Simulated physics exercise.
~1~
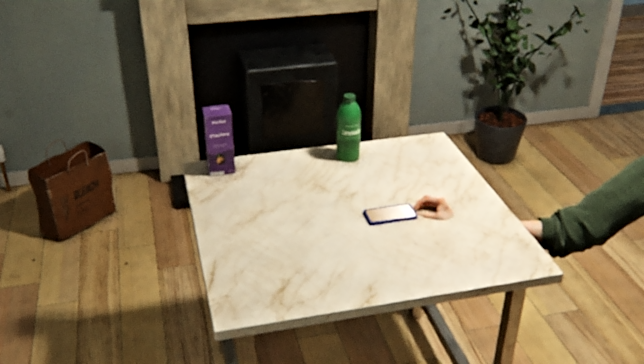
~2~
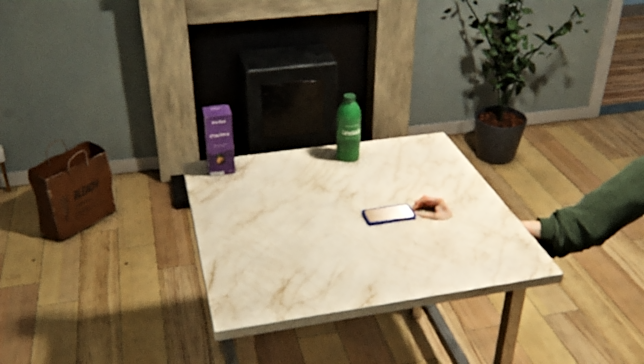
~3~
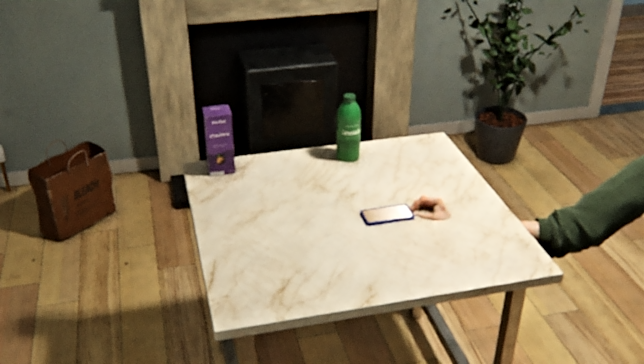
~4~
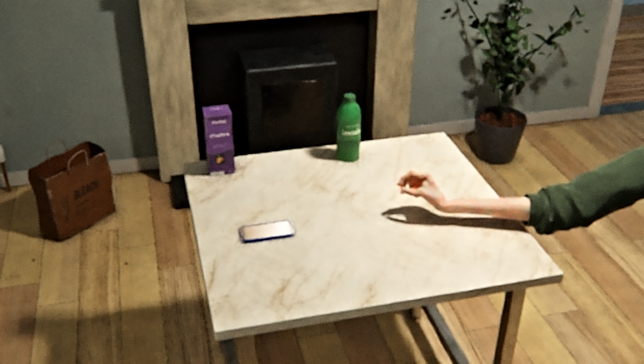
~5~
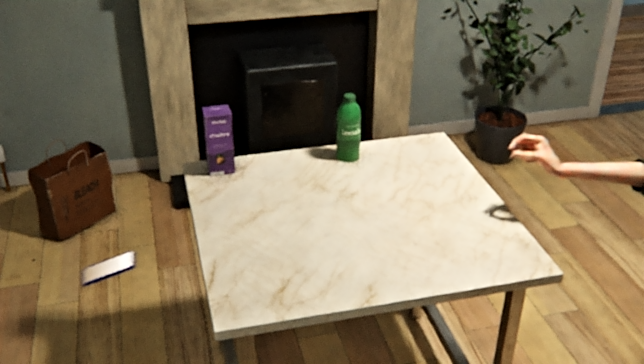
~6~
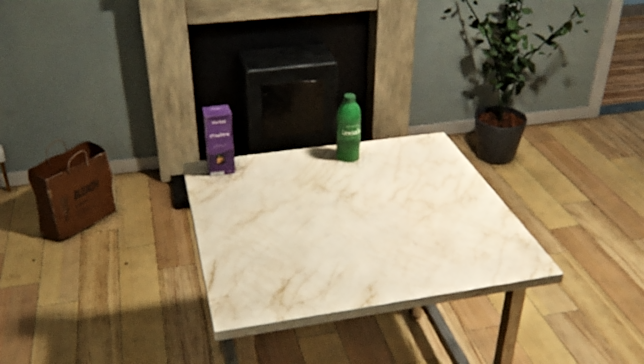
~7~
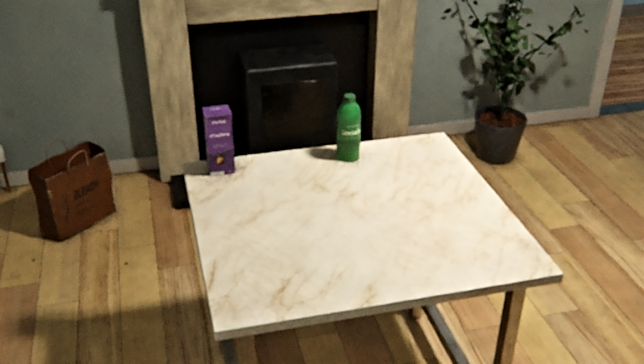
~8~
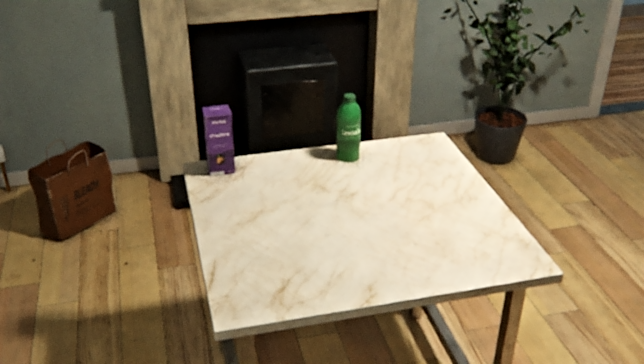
At first, a hand in a dark green sleeve reaches in from the right and rests at a blue phone on a pale marble-topped table, with a purple carton and a green bottle standing near the back edge. The phone barely shifts while the fingers stay beside it. Then it slides left across the tabletop, and the hand, now open, lets go and draws back. The phone carries on past the left edge, turning slightly, and appears beyond the table near a brown bag as the hand withdraws. Finally, phone and hand are out of sight, while the carton and bottle still stand in place.
